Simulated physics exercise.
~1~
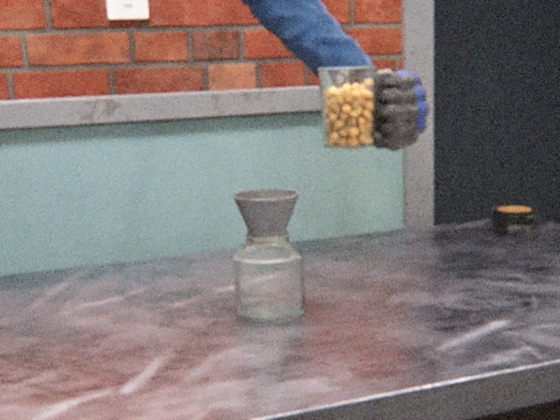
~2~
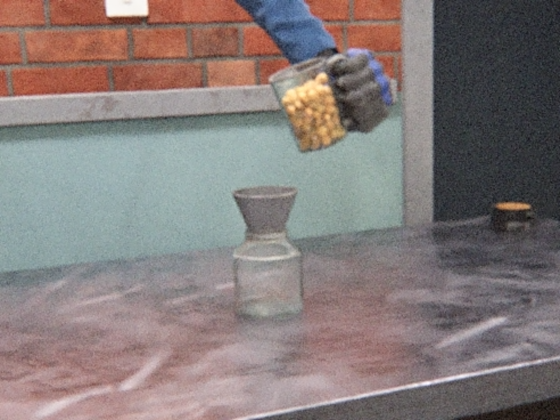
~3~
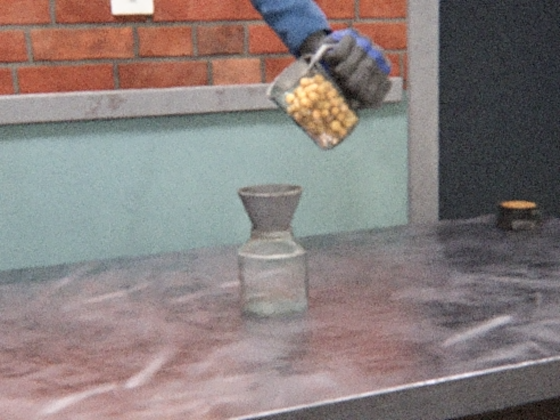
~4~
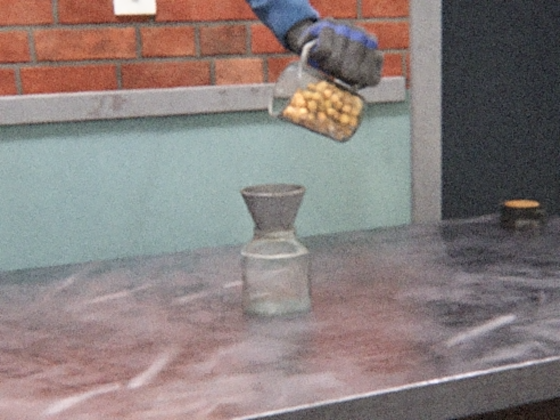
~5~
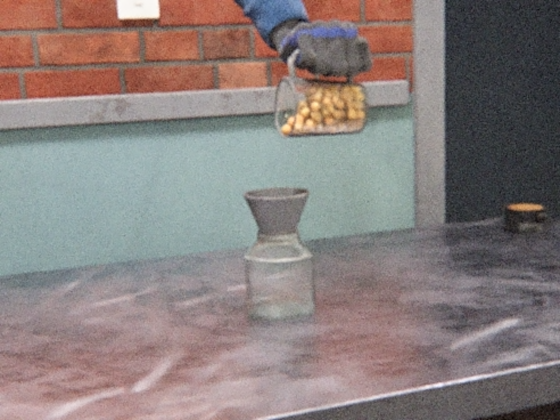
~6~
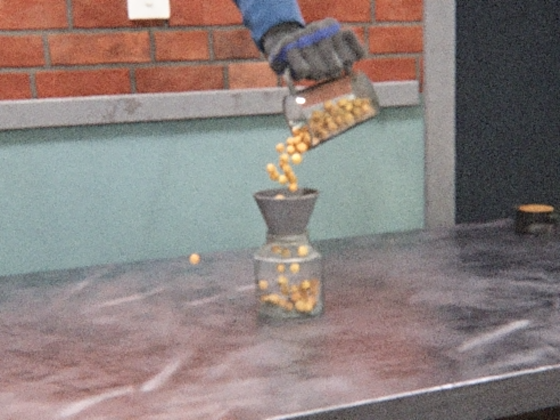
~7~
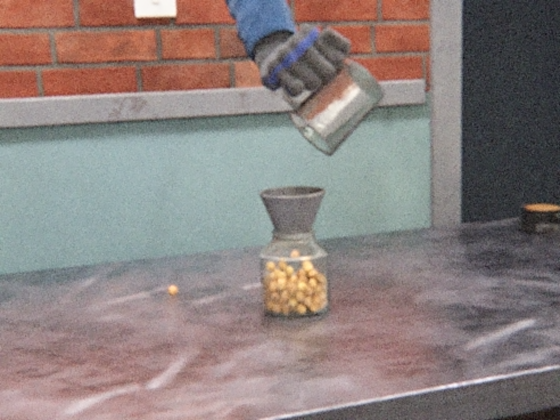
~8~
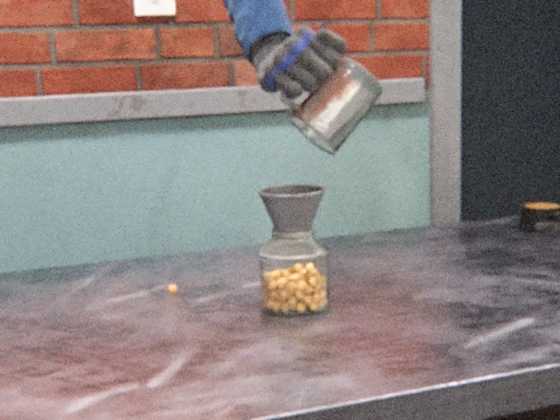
On a dark tabletop, a gloved hand tips beads through a funnel, nearly all filling the jar.
